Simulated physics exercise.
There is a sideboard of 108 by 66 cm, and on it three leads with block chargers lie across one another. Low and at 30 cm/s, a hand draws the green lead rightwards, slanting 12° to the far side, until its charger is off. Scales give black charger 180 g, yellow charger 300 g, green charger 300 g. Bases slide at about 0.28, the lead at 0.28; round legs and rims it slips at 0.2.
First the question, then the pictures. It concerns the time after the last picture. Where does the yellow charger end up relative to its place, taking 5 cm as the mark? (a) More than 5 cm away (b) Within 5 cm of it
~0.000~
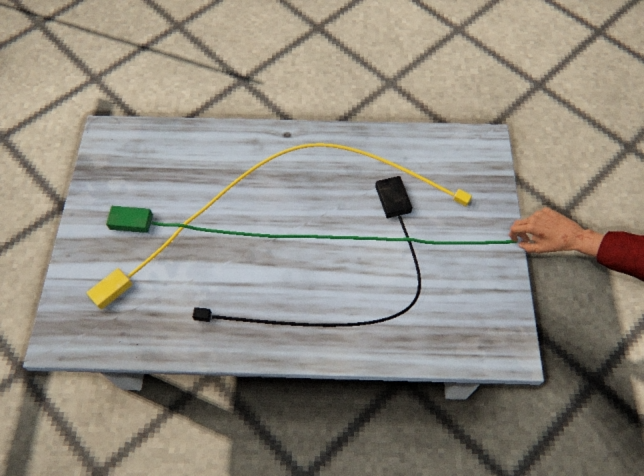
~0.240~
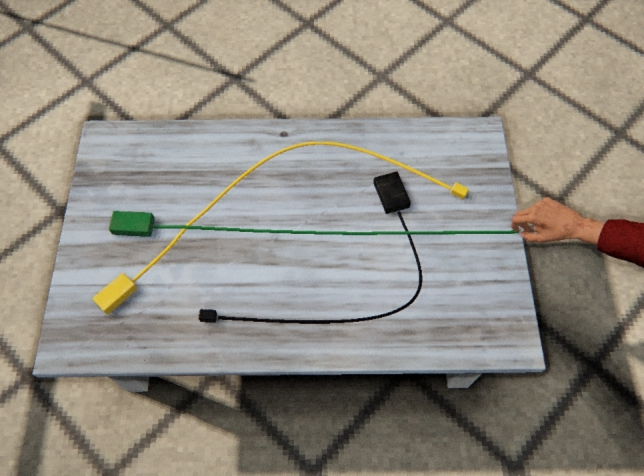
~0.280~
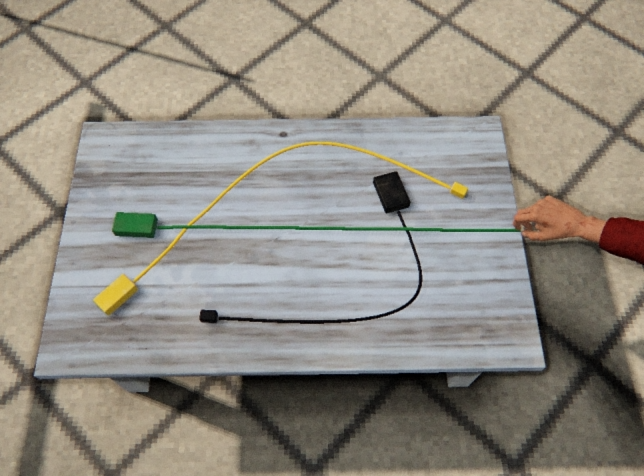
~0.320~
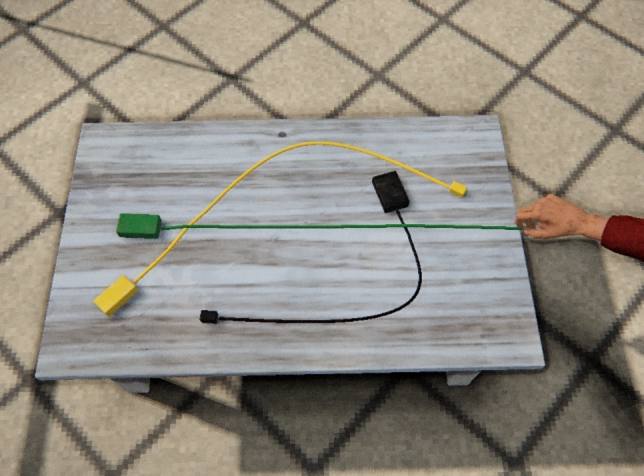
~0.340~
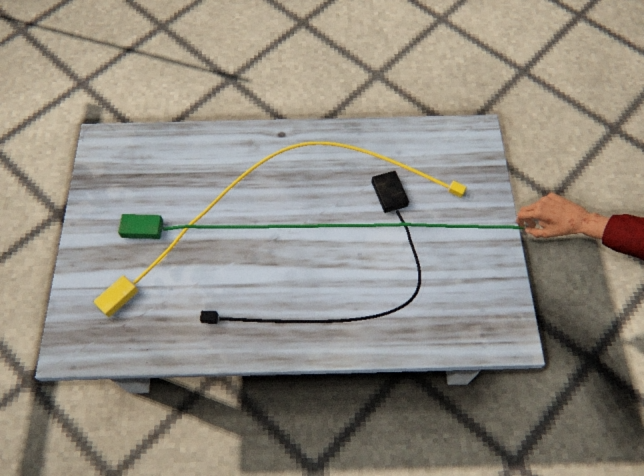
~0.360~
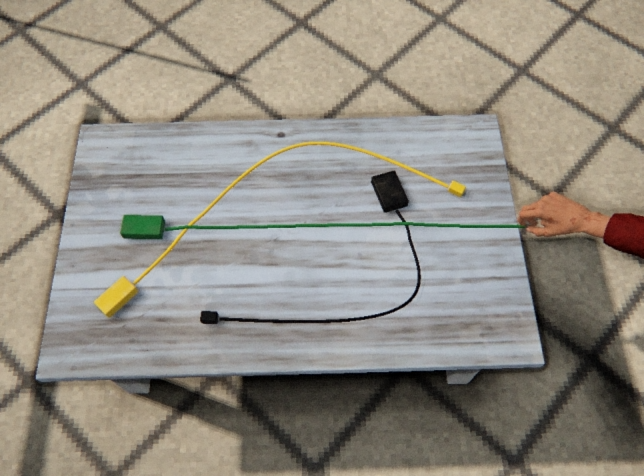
b.
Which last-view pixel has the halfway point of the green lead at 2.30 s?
Approximate pixel position: (573, 194).
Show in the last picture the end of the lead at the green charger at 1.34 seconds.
About (287, 217).
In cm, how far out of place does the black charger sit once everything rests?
Net displacement of the black charger: 6 cm.
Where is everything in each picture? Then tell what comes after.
The first picture shows yellow charger (108, 286); crossings (176, 225) green over yellow, (413, 240) green over black; green lead runs through (413, 240) (336, 238) (260, 235) (191, 228); grip (516, 242).
In the second picture, green lead runs through (339, 233) (194, 228); grip (518, 232).
The third picture shows green charger (133, 222); green lead runs through (342, 229) (198, 227); grip (520, 230).
The fourth picture shows green charger (138, 223); green lead runs through (345, 227) (202, 226); grip (522, 228).
The fifth picture shows green charger (140, 224); green lead runs through (347, 226) (204, 227); grip (523, 227).
The sixth picture shows yellow charger (115, 295); green lead runs through (423, 225) (348, 225) (274, 227) (206, 227); grip (525, 226).
At 1.3 s, the green lead's tail end at (287, 217); green charger 32 cm off its start.
At 2.3 s, the green lead's tail end at (407, 208); green charger 60 cm off its start, black charger 4 cm off its start.
At 3.3 s, the green lead's tail end at (521, 205); green charger 89 cm off its start at (507, 200), black charger 6 cm off its start at (413, 178).
At 4.2 s, the green lead has left the top; green charger over the edge, black charger 6 cm off its start.
At 4.7 s, the green lead has left the top; yellow charger 0 cm off its start at (115, 294), green charger over the edge, black charger 6 cm off its start at (413, 178).
